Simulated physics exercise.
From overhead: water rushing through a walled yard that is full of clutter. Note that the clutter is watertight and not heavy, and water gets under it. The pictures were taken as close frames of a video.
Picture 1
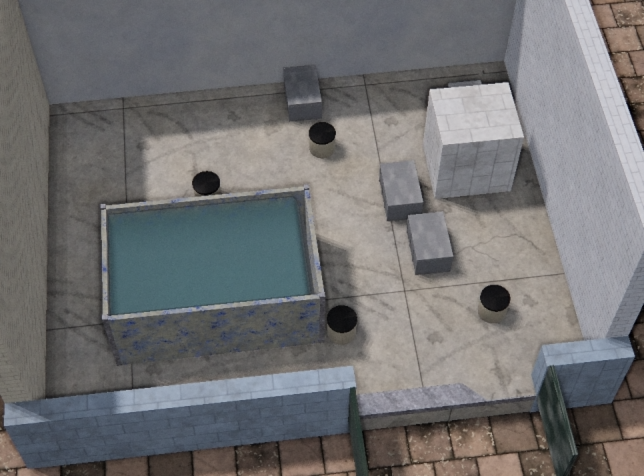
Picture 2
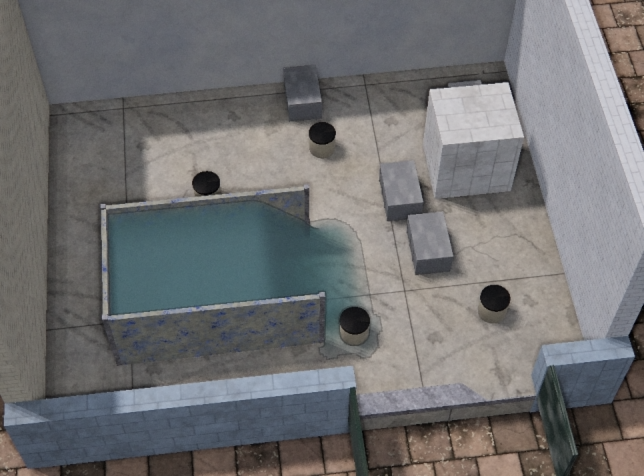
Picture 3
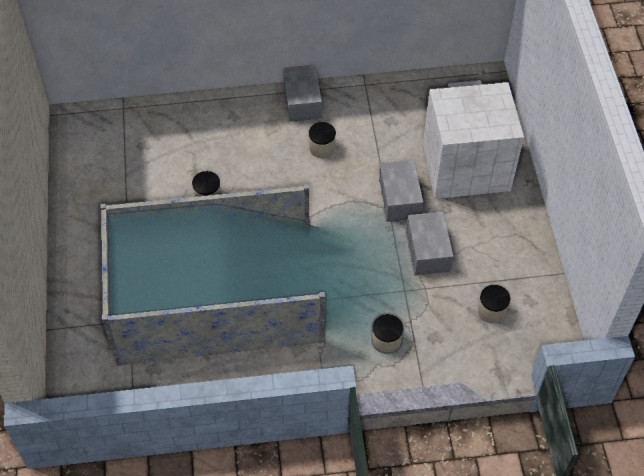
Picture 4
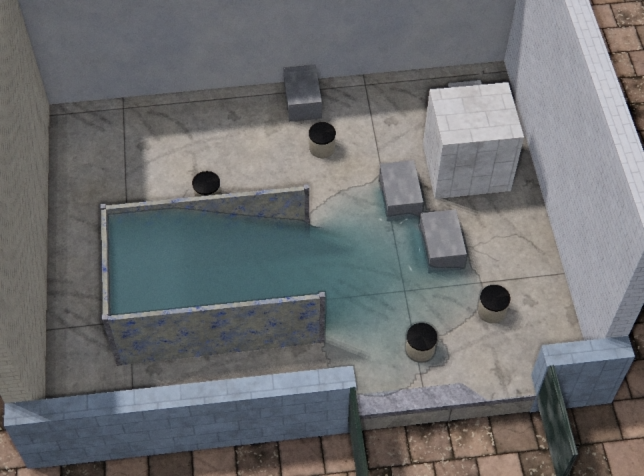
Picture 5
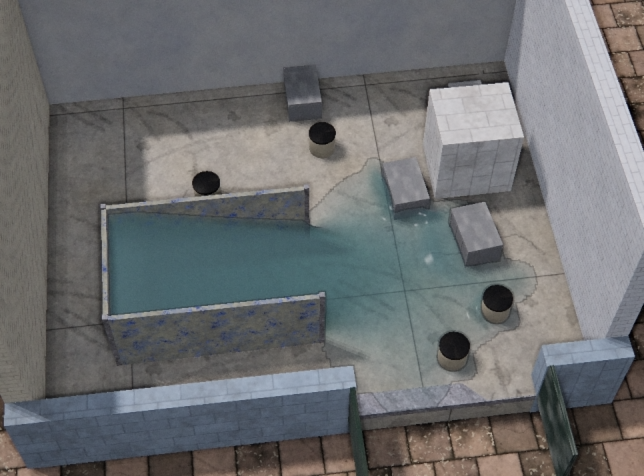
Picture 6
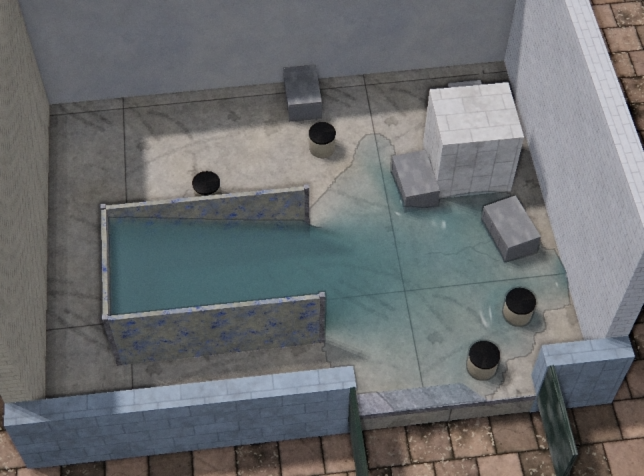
Teal water pours from the open right side of a stone-walled tank and spreads across the paved floor of a walled yard, seen from a still, high viewpoint. Black-topped pails, grey crates and a large white block stand around the tank, with a pale blue wall in front. The water pushes the nearest pail rightward, then one grey crate, then another crate and a second pail.
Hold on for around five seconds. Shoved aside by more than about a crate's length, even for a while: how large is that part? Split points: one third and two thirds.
Band: Two thirds or more.
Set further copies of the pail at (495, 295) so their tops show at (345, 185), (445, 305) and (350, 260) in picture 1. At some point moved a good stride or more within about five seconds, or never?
So, in order, the copies go a long way, a long way, a long way.
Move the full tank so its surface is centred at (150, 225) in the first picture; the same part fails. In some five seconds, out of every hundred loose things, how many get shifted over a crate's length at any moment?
Roughly 90 per cent.
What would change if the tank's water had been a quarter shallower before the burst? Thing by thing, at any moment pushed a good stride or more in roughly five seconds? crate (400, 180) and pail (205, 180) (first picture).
Order as asked - carried at least that far, never got there.
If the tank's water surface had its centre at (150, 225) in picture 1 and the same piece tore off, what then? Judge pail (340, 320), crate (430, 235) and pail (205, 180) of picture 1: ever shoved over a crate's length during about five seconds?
The three, one by one: Past that mark, past that mark and short of that.
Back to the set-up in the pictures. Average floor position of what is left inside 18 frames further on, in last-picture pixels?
That works out to about (352, 156) on the floor.
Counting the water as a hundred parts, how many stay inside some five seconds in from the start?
70 %.
A moment on, 3 of 8 are well off their spots; 3 afloat.
Next, 4 of 8 are well off their spots; 2 afloat.
Later, 4 of 8 are well off their spots; 3 afloat.
In the end, 7 of 8 are well off their spots, and 7 have been at some point; 3 afloat.
